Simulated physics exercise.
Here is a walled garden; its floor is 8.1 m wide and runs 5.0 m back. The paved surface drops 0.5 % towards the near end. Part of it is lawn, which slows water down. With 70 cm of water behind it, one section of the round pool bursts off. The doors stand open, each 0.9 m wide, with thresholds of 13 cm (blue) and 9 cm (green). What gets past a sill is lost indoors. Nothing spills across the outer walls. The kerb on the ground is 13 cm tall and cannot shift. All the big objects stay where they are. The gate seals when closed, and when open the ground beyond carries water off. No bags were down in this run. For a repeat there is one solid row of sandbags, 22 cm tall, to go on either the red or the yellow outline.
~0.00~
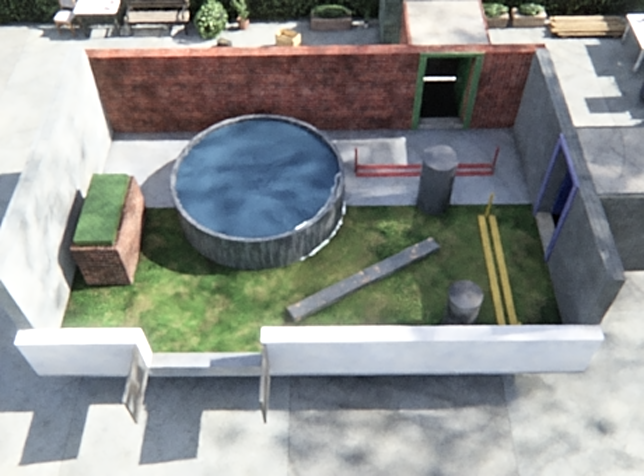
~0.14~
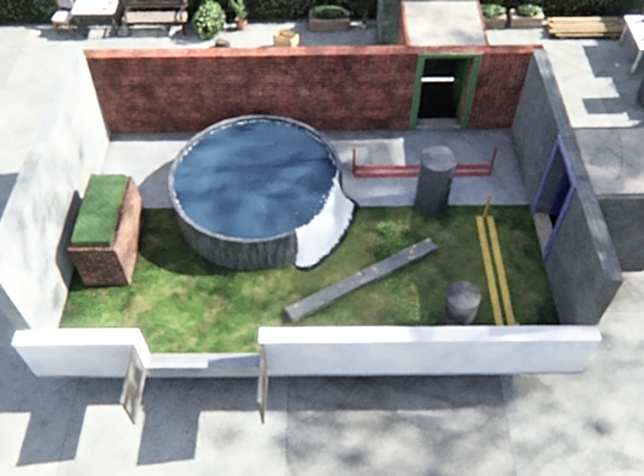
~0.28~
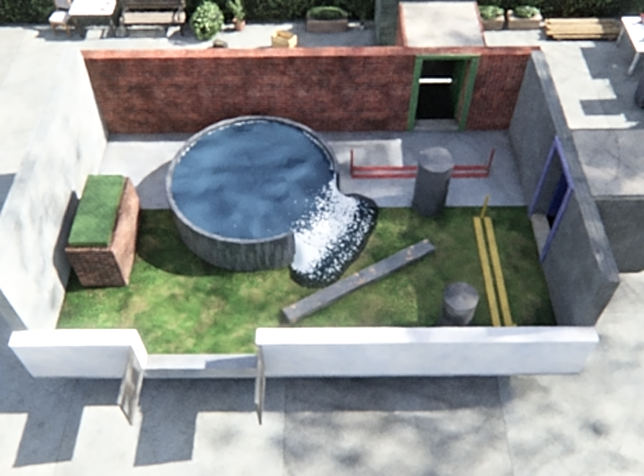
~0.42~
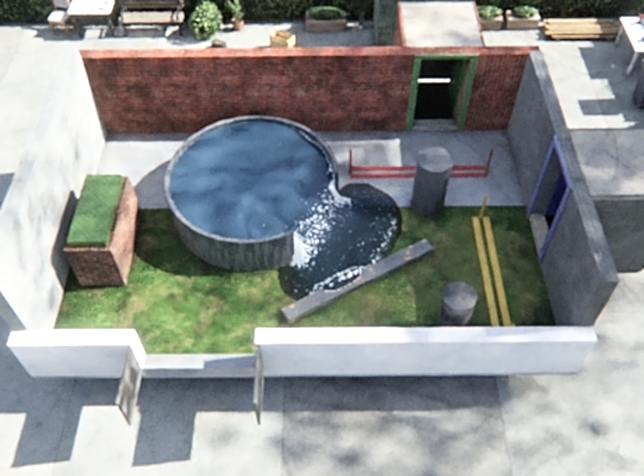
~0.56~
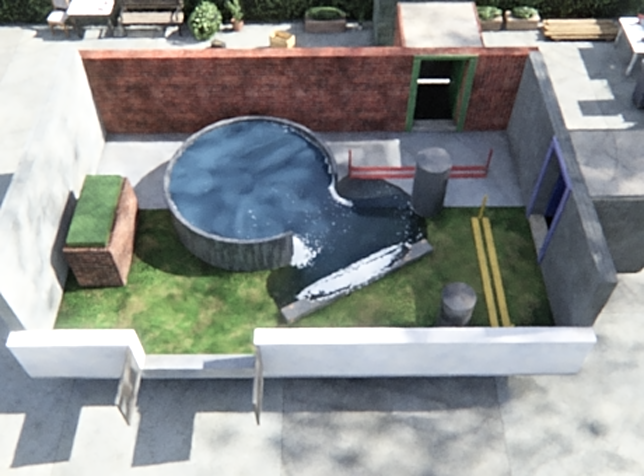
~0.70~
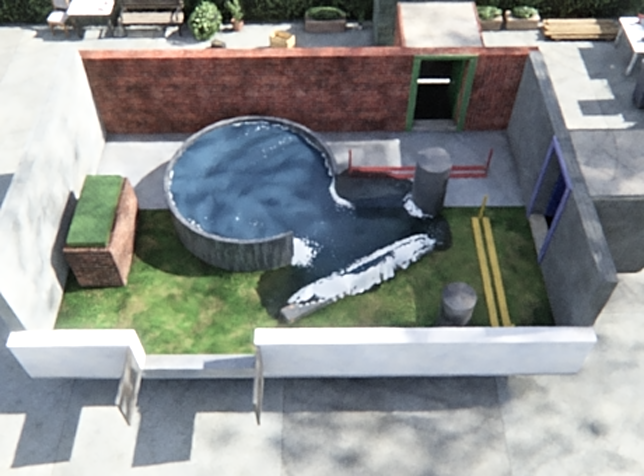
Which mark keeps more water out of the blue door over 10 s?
Lay them on the yellow one.
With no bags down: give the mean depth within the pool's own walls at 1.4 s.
Some 51 cm.
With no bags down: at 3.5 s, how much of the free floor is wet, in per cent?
Near 65 per cent is wet.
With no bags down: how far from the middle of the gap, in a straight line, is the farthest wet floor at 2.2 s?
Some 4.2 m out.
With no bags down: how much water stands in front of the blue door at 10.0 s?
About 14.0 cm.
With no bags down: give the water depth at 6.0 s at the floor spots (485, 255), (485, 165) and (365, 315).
In that order: 18, 12 and 17 cm.
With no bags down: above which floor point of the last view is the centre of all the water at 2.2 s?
Near (317, 228).
After 1.4 s water covers 35 % of the floor and is deepest (45 cm) near (355, 277) in the run without bags; in at the blue door, 0 L with no bags, 0 L with the row on red, 0 L on yellow.
After 2.2 s water covers 55 % of the floor and is deepest (41 cm) near (355, 277) in the run without bags; in at the blue door, 6 L with no bags, 8 L with the row on red, 0 L on yellow.
After 3.5 s water covers 65 % of the floor and is deepest (30 cm) near (541, 293) in the run without bags; in at the blue door, 78 L with no bags, 84 L with the row on red, 0 L on yellow.
After 6.0 s water covers 85 % of the floor and is deepest (24 cm) near (493, 135) in the run without bags; in at the blue door, 138 L with no bags, 168 L with the row on red, 1 L on yellow.
After 10.0 s water covers 100 % of the floor and is deepest (16 cm) near (394, 136) in the run without bags; in at the blue door, 157 L with no bags, 222 L with the row on red, 5 L on yellow.
